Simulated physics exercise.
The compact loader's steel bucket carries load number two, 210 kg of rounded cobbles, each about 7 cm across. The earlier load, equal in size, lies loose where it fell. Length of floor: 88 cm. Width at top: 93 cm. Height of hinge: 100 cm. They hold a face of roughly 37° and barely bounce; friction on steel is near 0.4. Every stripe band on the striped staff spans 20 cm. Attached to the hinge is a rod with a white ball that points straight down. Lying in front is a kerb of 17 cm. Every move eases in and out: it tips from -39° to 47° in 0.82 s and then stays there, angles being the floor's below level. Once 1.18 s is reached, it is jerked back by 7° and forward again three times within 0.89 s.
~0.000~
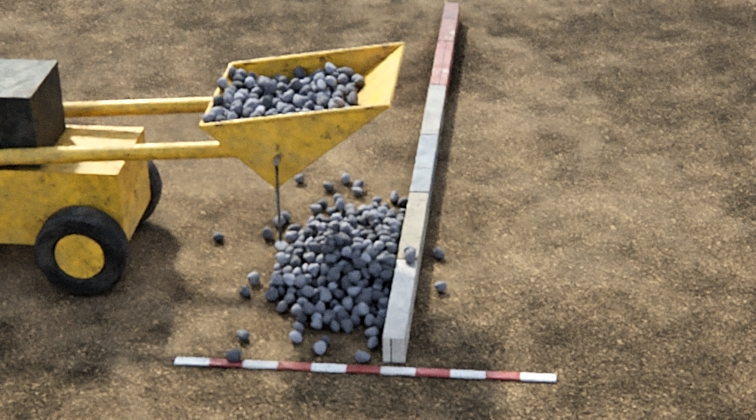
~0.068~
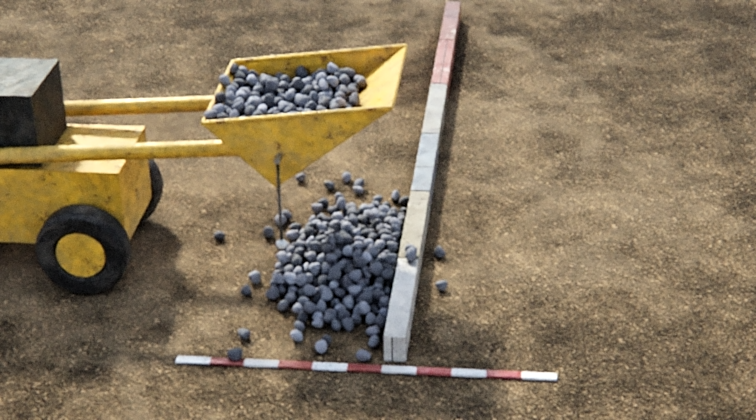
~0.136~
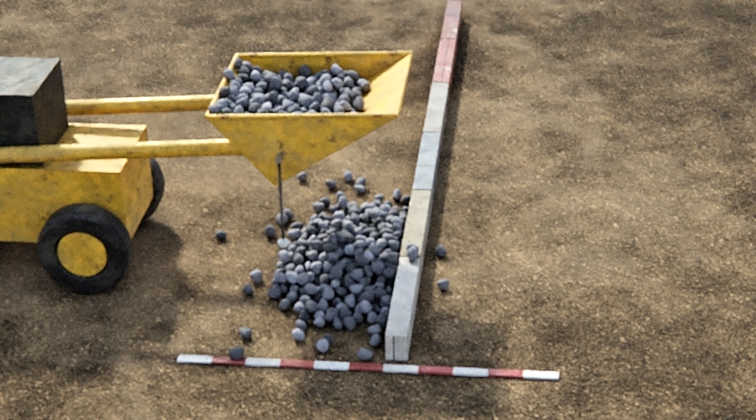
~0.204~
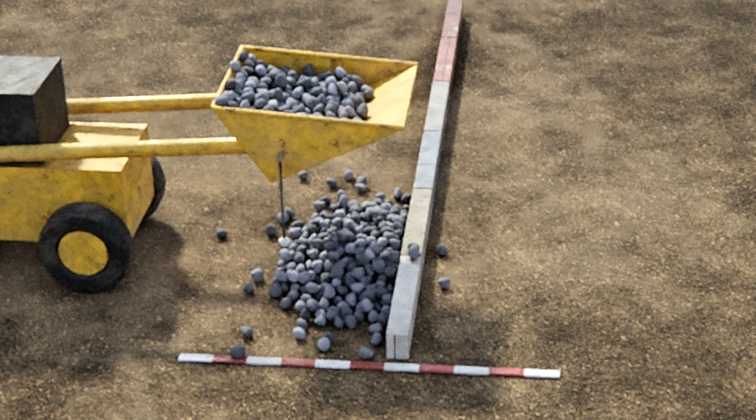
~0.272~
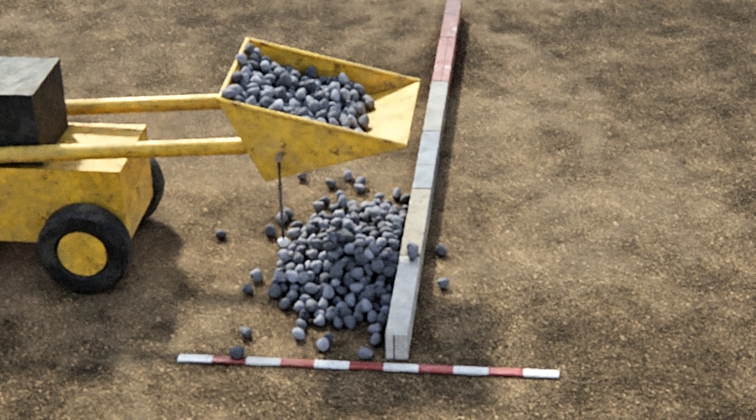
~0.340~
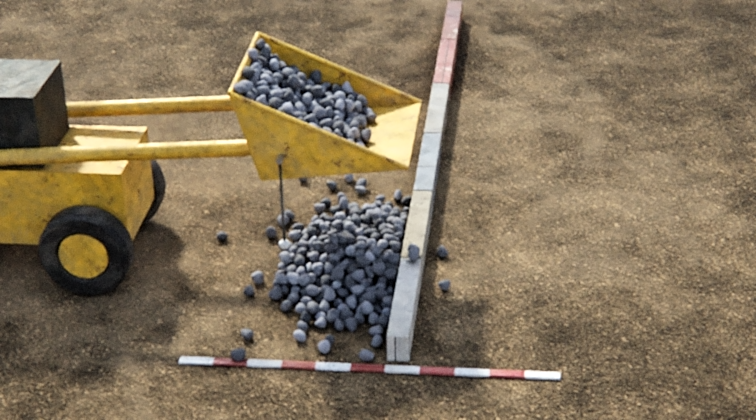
In this clip, a yellow loader holds a bucket of grey stones above a loose stone pile beside a kerb, and the bucket gradually tilts, its rear rising and its right lip lowering while the stones shift inside.
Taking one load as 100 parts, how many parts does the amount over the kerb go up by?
49 parts.
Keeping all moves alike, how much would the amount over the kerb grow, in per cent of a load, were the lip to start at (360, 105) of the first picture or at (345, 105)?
I'd expect near 20 per cent first and near 10 per cent next.
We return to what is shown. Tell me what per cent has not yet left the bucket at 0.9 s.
70 %.
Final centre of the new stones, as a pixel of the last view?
I'd say close to (417, 257).
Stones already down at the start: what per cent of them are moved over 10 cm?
Close to 0 in a hundred of them.
After 0.6 s the floor is at 34°; in per cent of one load, 100 in the bucket, 100 on this side of the kerb, 1 over the kerb; the foremost stones are at (411, 267).
After 0.9 s the floor is at 47°; in per cent of one load, 71 in the bucket, 128 on this side of the kerb, 1 over the kerb; the foremost stones are at (418, 247).
After 2.5 s the floor is at 47°; in per cent of one load, 0 in the bucket, 151 on this side of the kerb, 50 over the kerb; the foremost stones are at (650, 245).
After 4.9 s the floor is at 47°; in per cent of one load, 0 in the bucket, 151 on this side of the kerb, 50 over the kerb; the foremost stones are at (650, 245). Net gain over the kerb, 49.
